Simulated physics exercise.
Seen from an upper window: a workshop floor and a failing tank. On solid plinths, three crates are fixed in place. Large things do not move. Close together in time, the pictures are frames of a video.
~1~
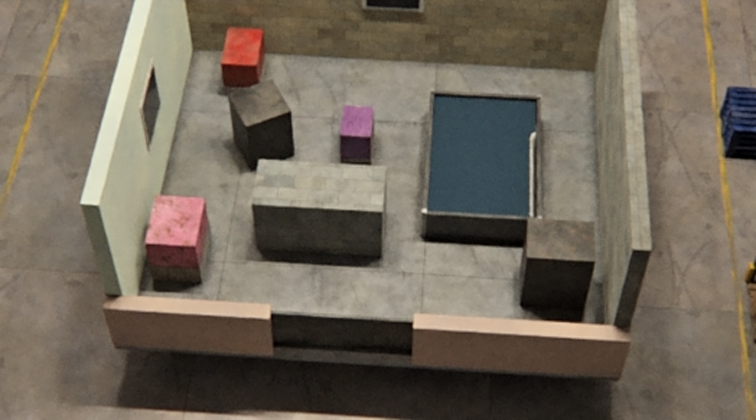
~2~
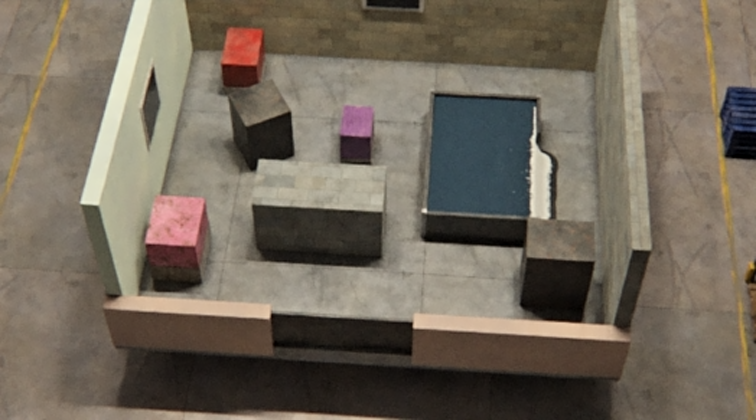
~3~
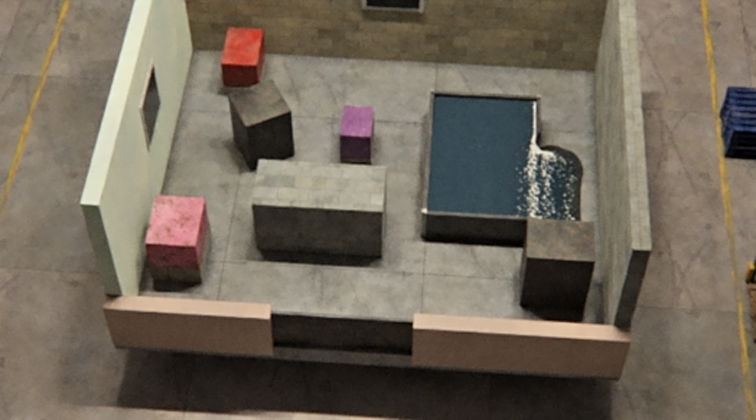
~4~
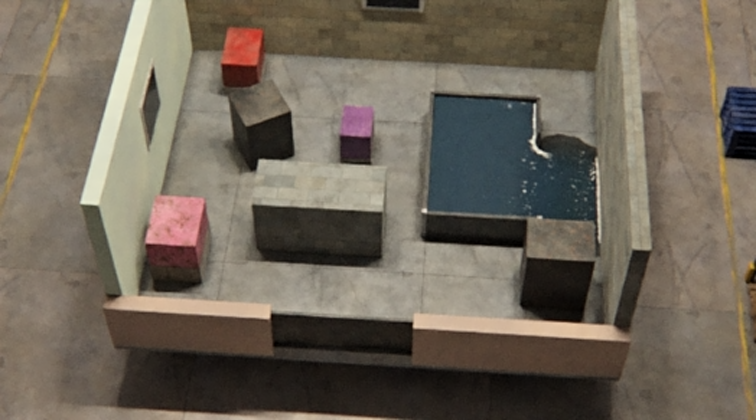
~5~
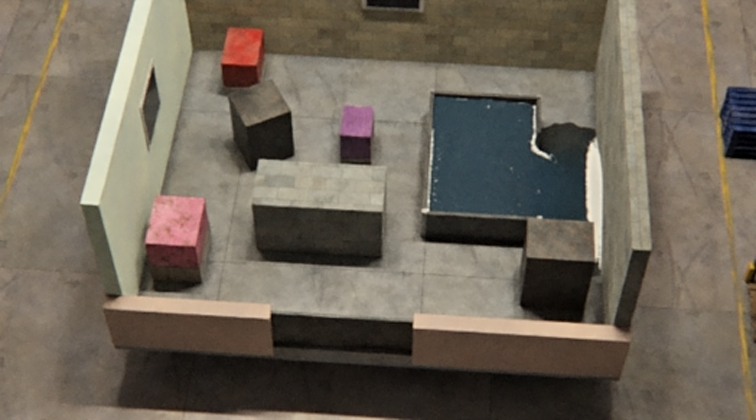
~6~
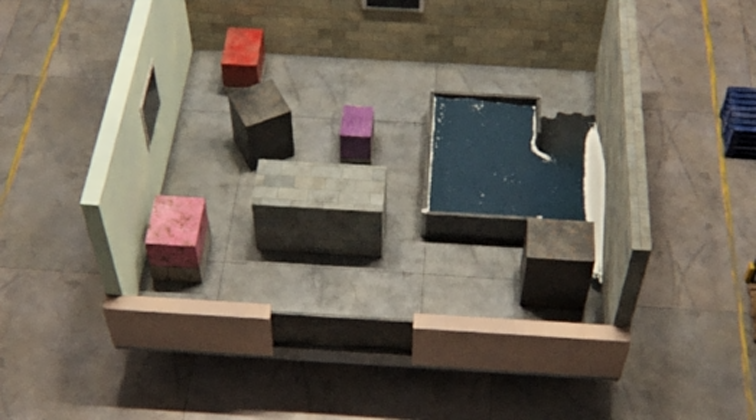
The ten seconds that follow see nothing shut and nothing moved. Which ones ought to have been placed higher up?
Outcome: The pink crate never meets the water, the purple crate never meets the water, the red crate never meets the water.
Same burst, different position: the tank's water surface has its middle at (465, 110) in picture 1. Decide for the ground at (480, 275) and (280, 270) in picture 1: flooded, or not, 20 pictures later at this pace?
Submerged, then untouched.
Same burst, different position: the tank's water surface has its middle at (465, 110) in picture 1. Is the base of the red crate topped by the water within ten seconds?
Red crate: Untouched.
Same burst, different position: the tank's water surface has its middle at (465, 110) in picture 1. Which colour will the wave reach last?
I'd go with the pink crate.
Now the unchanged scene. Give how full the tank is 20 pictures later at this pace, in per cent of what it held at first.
I'd say around 34 per cent.
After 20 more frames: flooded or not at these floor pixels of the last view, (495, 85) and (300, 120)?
Going in order, I'd say drenched for the first and clear for the second.
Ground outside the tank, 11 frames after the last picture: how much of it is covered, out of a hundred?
I reckon 25 per cent or so.
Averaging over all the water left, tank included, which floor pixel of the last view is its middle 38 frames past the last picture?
Somewhere near (432, 180).
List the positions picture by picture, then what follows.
Still water in the water tank at (483, 156), in the first picture.
Water pours out at (535, 192) and has run to (546, 155), in the second picture.
Water pours out at (534, 192) and has run to (568, 157), in the third picture.
The front is at (591, 152), out from the gap at (534, 193), in the fourth picture.
The front is at (594, 135), out from the gap at (534, 192), in the fifth picture.
The front is at (593, 119), out from the gap at (534, 193), in the sixth picture.
A moment on, water covers 15 % of the floor; the pink crate not reached, the purple crate not reached, the red crate not reached.
Next, water covers 25 % of the floor; the pink crate not reached, the purple crate not reached, the red crate not reached.
Then, water covers 55 % of the floor; the pink crate not reached, the purple crate not reached, the red crate not reached.
Later, water covers 85 % of the floor; the pink crate water round its plinth, the purple crate water round its plinth, the red crate water round its plinth.
In the end, water covers 100 % of the floor; the pink crate stayed above the water, the purple crate stayed above the water, the red crate stayed above the water.
